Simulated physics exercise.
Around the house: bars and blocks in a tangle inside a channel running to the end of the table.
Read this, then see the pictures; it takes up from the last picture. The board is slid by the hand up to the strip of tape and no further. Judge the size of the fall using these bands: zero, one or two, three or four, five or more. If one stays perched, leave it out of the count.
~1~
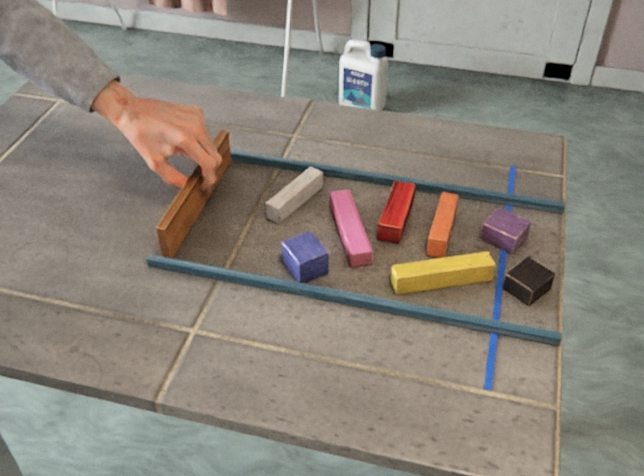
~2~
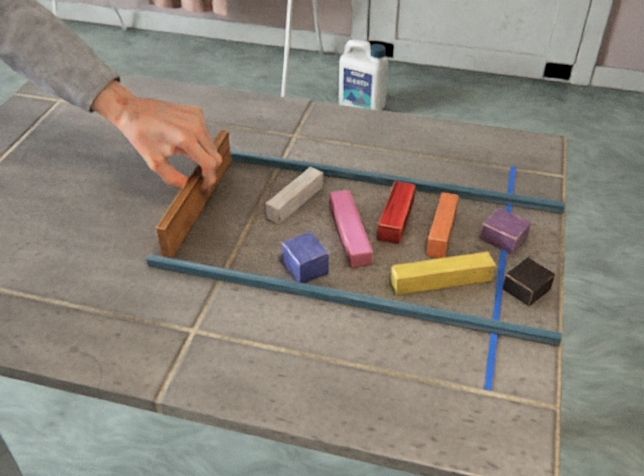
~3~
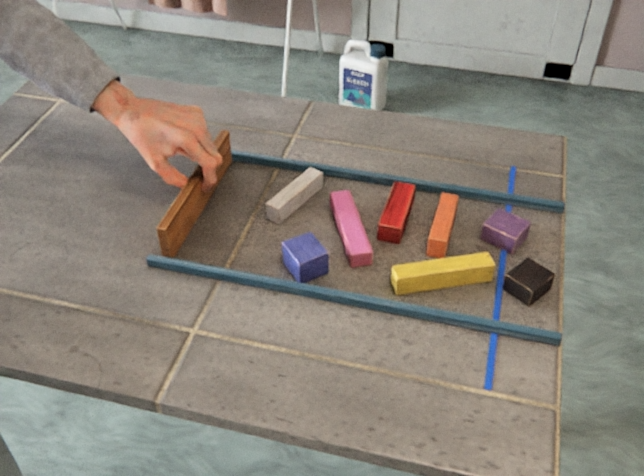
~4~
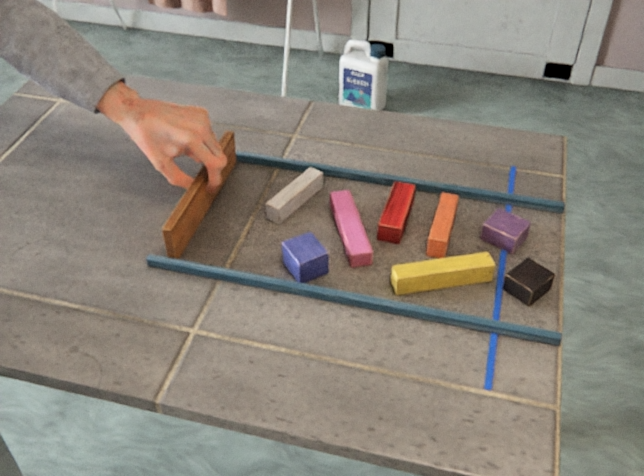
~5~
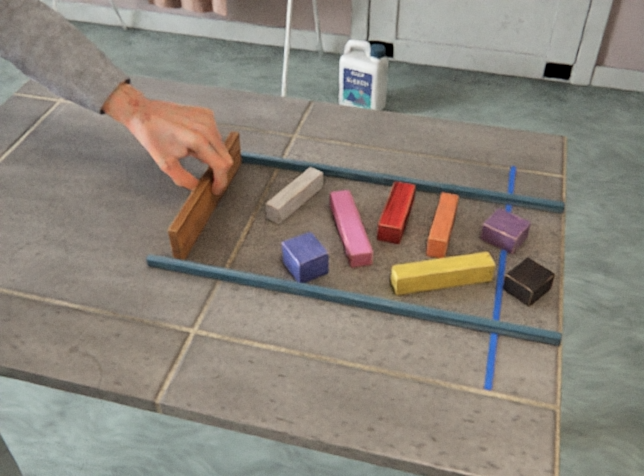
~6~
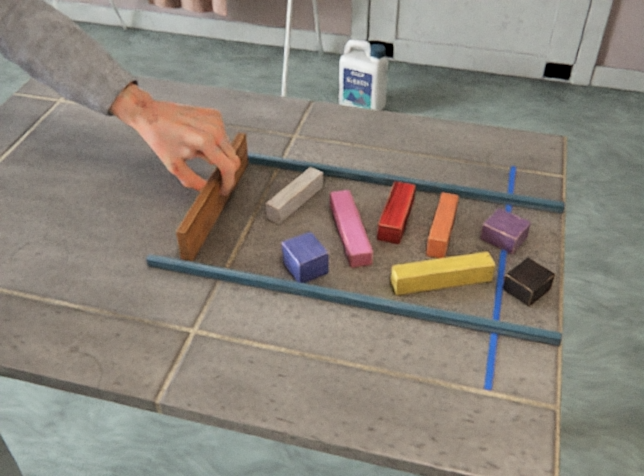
Most likely, three or possibly four will tumble down.
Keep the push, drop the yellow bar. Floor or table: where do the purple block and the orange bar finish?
Looking at each, the purple block drops away and the orange bar drops away.
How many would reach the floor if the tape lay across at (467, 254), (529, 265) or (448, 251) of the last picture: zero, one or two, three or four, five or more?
In order of the places: One or two; at least five; zero.
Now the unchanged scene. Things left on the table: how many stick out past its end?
The count would be 1.
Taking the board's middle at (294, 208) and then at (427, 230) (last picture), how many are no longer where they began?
The first number is 1, the next one 8.
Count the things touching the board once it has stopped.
The count is 2.
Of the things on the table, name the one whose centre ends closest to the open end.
Red stick.
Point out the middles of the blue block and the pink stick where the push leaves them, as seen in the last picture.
The blue block at (516, 305), the pink stick at (533, 257).
Soon after, none off yet; black block at rest near (528, 281); purple block at rest near (505, 231); yellow bar at rest near (443, 273).
In the end, the number that fall off is three or four; gone, orange bar, yellow bar, purple block and black block.
